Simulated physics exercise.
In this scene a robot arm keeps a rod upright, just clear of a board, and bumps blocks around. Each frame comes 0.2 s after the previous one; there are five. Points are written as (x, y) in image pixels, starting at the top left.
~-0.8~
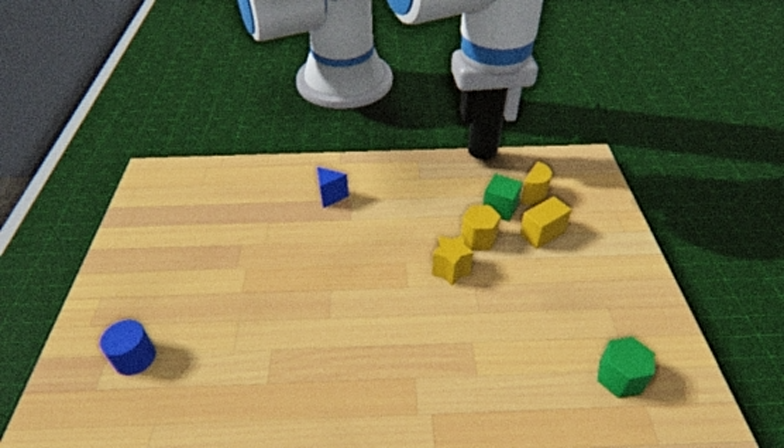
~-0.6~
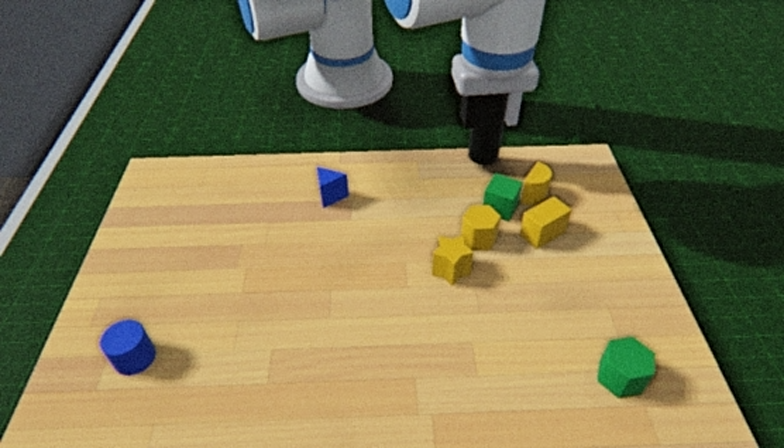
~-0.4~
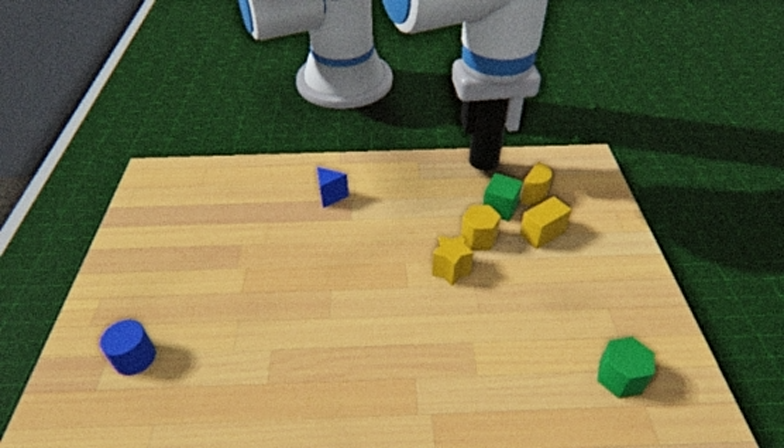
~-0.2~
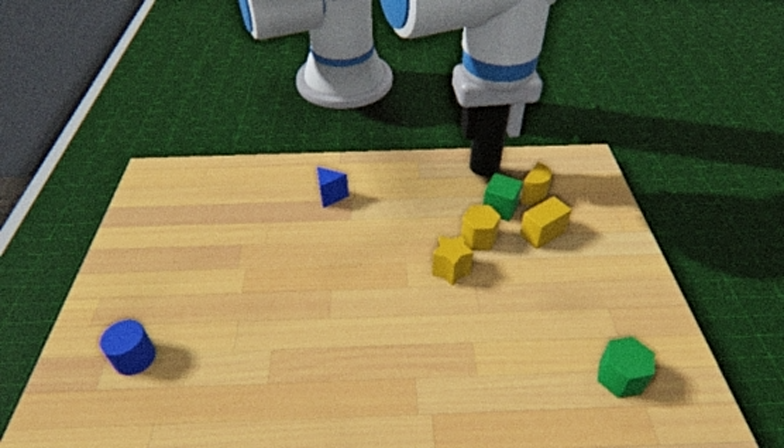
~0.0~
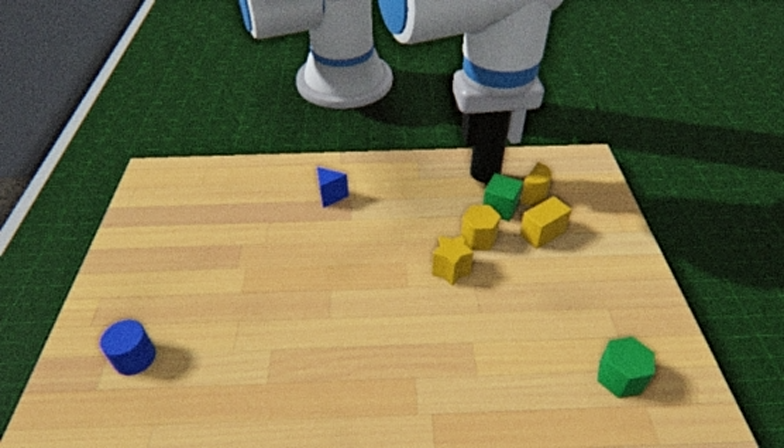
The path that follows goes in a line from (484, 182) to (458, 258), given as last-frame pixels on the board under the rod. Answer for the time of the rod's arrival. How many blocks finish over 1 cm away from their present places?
Going by the path, three or more of them shift by more than about 1 cm.
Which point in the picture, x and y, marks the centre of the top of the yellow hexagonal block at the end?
At (490, 256).
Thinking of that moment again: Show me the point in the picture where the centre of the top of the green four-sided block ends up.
The middle of its top is at (511, 204).
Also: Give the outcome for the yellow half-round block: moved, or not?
It sits in its place.
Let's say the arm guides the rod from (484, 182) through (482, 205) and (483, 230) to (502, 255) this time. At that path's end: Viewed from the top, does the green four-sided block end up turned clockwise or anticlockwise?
I'd predict that, seen from above, the green four-sided block rotates counter-clockwise.
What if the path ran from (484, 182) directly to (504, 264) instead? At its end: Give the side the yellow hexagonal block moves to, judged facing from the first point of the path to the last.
The shift goes right.
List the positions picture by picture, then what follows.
Lower end of the rod (483, 151), tops of blocks, yellow star (453, 248), yellow hexagonal block (482, 216), green four-sided block (504, 186), yellow half-round block (540, 173), in the first picture.
Rod (483, 156), blocks as before, in the second picture.
Rod (484, 161), blocks as before, in the third picture.
Rod (485, 167), blocks as before, in the fourth picture.
Rod (485, 173), yellow star (453, 248), yellow hexagonal block (482, 216), green four-sided block (504, 186), yellow half-round block (540, 173), in the fifth picture.
What follows on the original path. One third of the way, rod (478, 197); green four-sided block (511, 199), turned 50° anticlockwise.
Two thirds of the way, rod (470, 222); yellow hexagonal block (483, 232), turned 20° anticlockwise; green four-sided block (511, 204), turned 85° anticlockwise.
At the end, rod (459, 249); yellow star (448, 257), turned 30° clockwise; yellow hexagonal block (490, 256), turned 65° anticlockwise; green four-sided block (511, 204), turned 85° anticlockwise; yellow half-round block not moved.
